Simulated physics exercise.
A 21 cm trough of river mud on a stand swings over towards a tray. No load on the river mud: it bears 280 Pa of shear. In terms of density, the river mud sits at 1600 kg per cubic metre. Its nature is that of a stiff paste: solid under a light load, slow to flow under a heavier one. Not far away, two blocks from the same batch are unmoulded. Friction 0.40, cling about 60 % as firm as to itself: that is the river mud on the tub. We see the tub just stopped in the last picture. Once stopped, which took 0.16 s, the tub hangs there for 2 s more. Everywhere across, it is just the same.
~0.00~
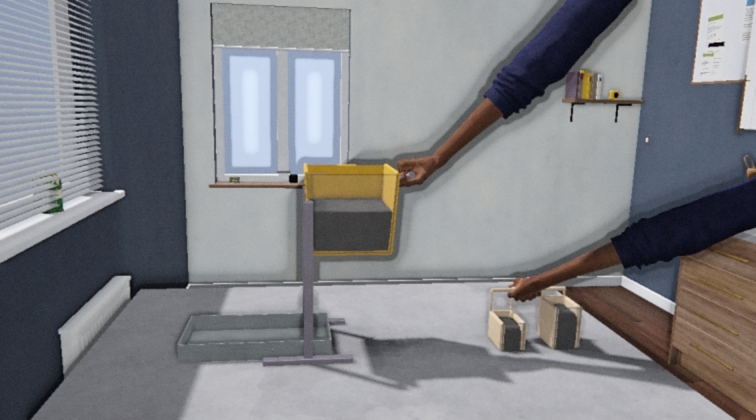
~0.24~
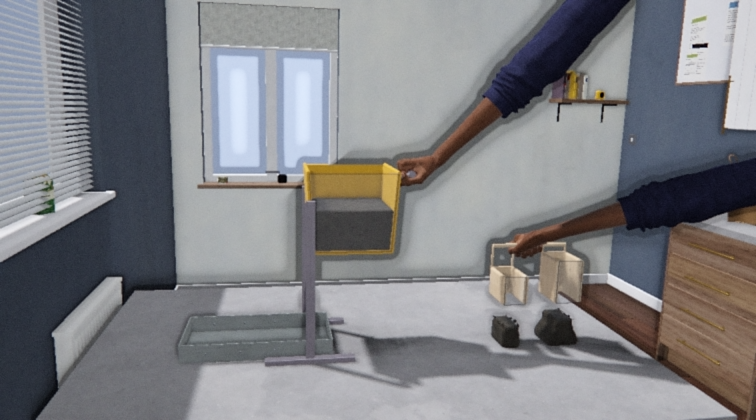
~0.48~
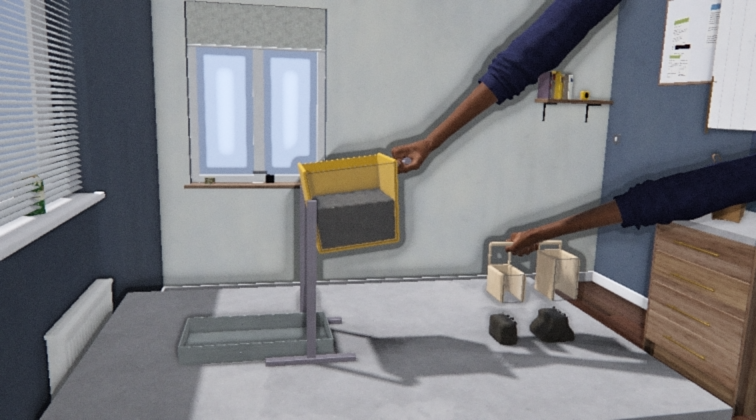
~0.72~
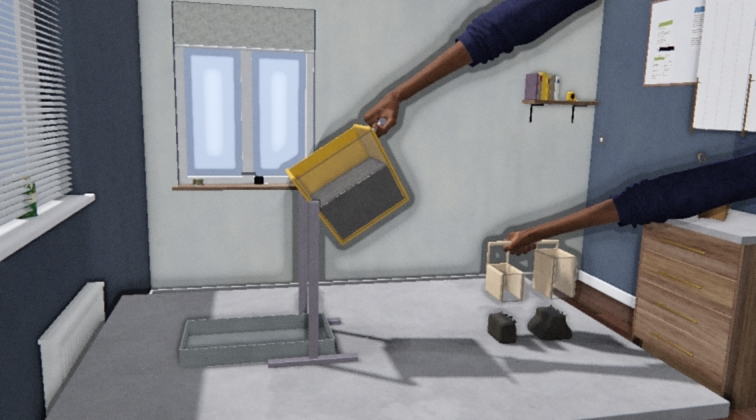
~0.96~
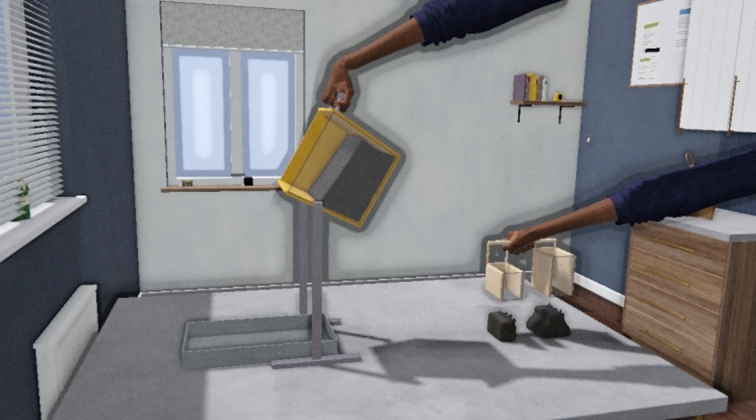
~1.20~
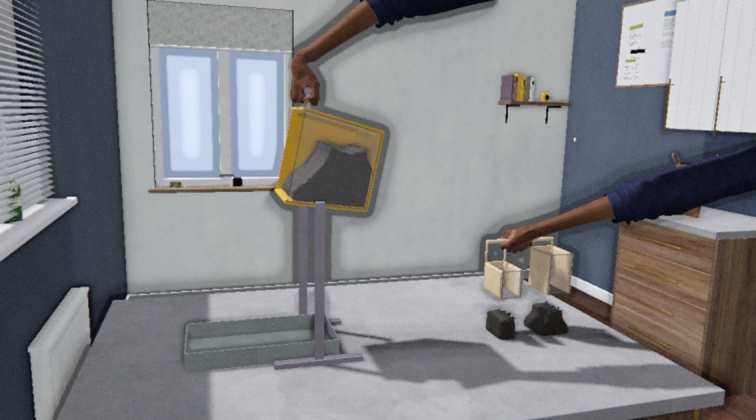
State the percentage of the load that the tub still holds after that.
The tub still holds roughly 82 %.
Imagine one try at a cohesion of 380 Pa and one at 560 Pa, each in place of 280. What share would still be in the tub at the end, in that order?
In order: Around 100 % and around 100 %.
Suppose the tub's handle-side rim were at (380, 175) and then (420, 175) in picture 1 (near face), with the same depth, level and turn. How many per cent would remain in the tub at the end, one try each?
First try about 100 per cent, second around 60 per cent.
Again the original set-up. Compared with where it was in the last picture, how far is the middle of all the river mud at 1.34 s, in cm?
Measured shift, roughly 3 cm.
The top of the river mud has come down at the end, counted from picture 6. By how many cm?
5 cm.
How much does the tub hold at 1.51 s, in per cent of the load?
Some 85 per cent.
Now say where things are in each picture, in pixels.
The first picture shows handle-side rim at (396, 174), tilt 0 degrees; top of the river mud at (388, 211); blocks stand 6.8 cm, 11 cm (left to right).
The second picture shows handle-side rim at (398, 173), tilt 0 degrees; top of the river mud at (389, 210); blocks stand 6.6 cm, 8.0 cm (left to right).
The third picture shows handle-side rim at (394, 162), tilt 7 degrees; top of the river mud at (390, 200); blocks stand 6.5 cm, 7.6 cm (left to right).
The fourth picture shows handle-side rim at (369, 130), tilt 33 degrees; top of the river mud at (384, 166); blocks stand 6.5 cm, 7.6 cm (left to right).
The fifth picture shows handle-side rim at (332, 112), tilt 61 degrees; top of the river mud at (365, 140); blocks stand 6.5 cm, 7.6 cm (left to right).
The sixth picture shows handle-side rim at (304, 111), tilt 79 degrees; top of the river mud at (332, 148); blocks stand 6.5 cm, 7.6 cm (left to right).
After 1.34 s, the tub is at 79 degrees and holds 96 %.
After 1.51 s, the tub is at 79 degrees and holds 87 %.
After 1.68 s, the tub is at 79 degrees and holds 82 %.
After 1.85 s, the tub is at 79 degrees and holds 82 %.
After 3.20 s, at the end, the tub is at 79 degrees and holds 82 %.
